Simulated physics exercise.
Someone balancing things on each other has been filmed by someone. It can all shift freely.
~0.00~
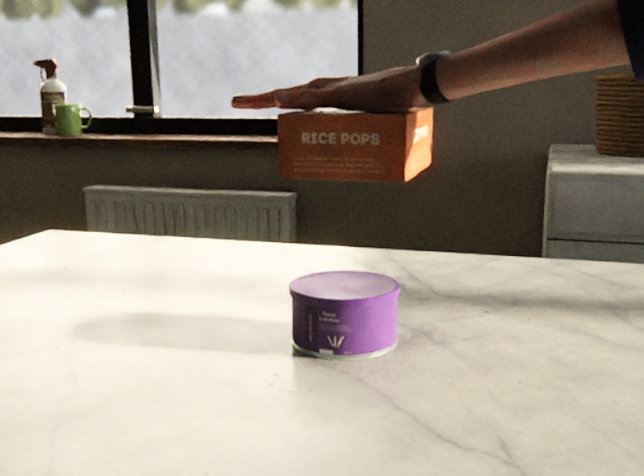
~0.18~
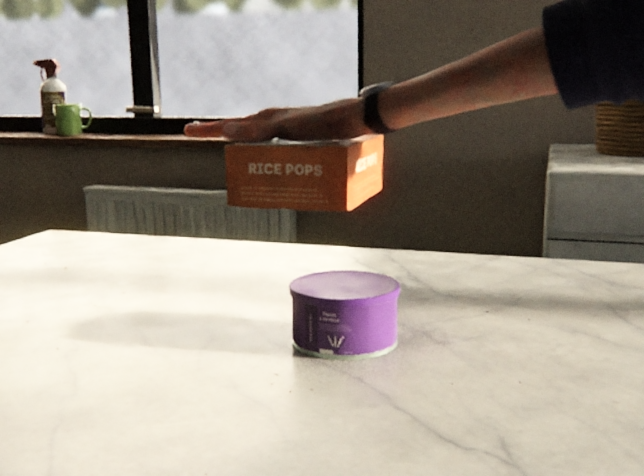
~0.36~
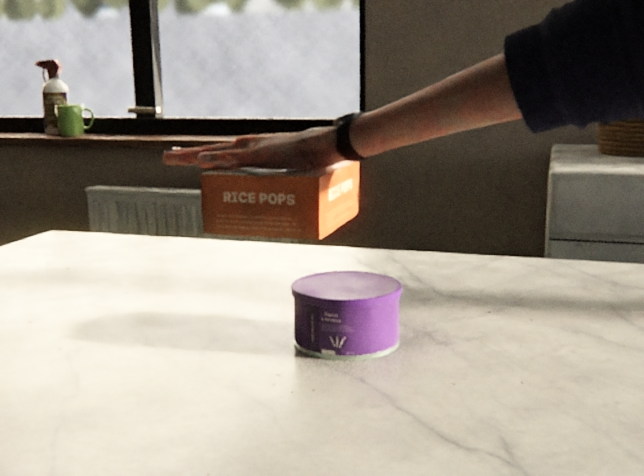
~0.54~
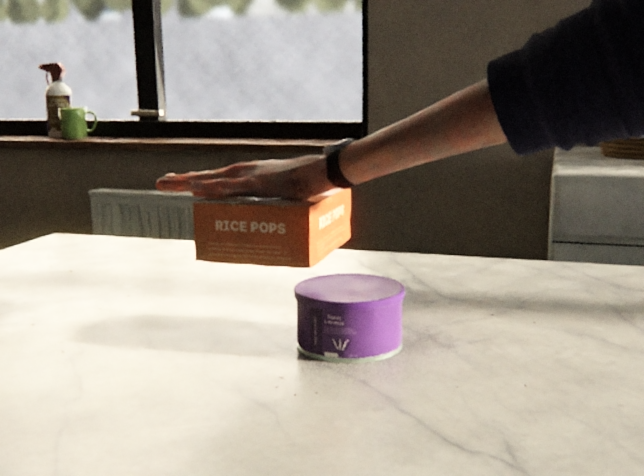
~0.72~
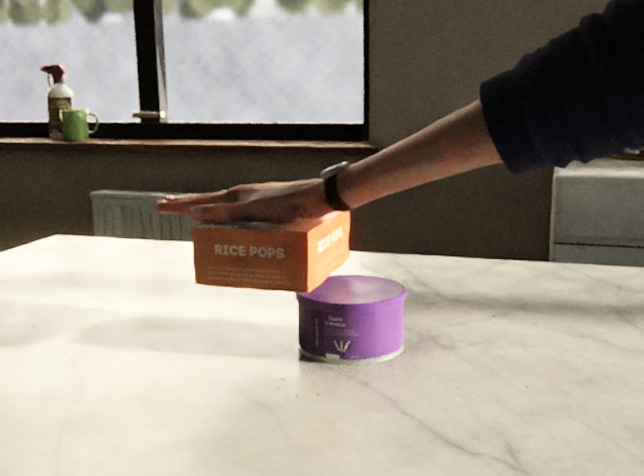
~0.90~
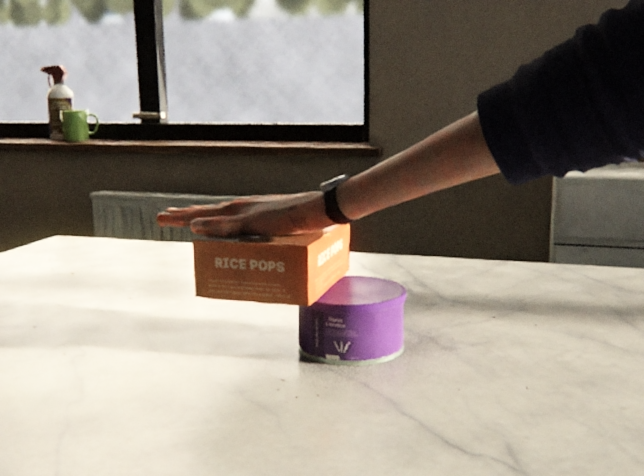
An orange box labelled Rice Pops hangs beneath a flat hand above a pale marble table, seen from the front in a dim room with a window behind. A purple tub sits mid-table, with a spray bottle and green mug on the sill at left. The dark-sleeved arm moves the box left and down onto the tub's left side, keeping its hand on top, while the view shifts very slightly.
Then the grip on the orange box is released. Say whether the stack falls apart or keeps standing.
The stack falls apart.
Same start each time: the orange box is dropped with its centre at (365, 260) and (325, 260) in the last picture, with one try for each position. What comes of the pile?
On the first go it remains standing, and on the second it remains standing.
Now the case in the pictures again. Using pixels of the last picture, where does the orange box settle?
End position: Approximately (265, 281).
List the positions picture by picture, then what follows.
In the first frame, coming down; orange box (360, 140); purple tub (344, 313).
In the second frame, coming down; orange box (310, 168); purple tub (344, 313).
In the third frame, coming down; orange box (285, 194); purple tub (346, 313).
In the fourth frame, coming down; orange box (278, 222); purple tub (349, 316).
In the fifth frame, coming down; orange box (276, 244); purple tub (351, 317).
In the sixth frame, set down, still held; orange box (276, 256); purple tub (351, 318).
By 1.10 s, orange box tilted by 23° near (268, 267).
By 1.20 s, orange box tilted by 55° near (257, 278).
By 1.50 s, orange box tilted by 47° near (264, 281).
When it is over (2.0 s), lying over in the pile, orange box; purple tub as before. End places, in pixels of the last picture, orange box near (265, 281). The pile loses its balance.
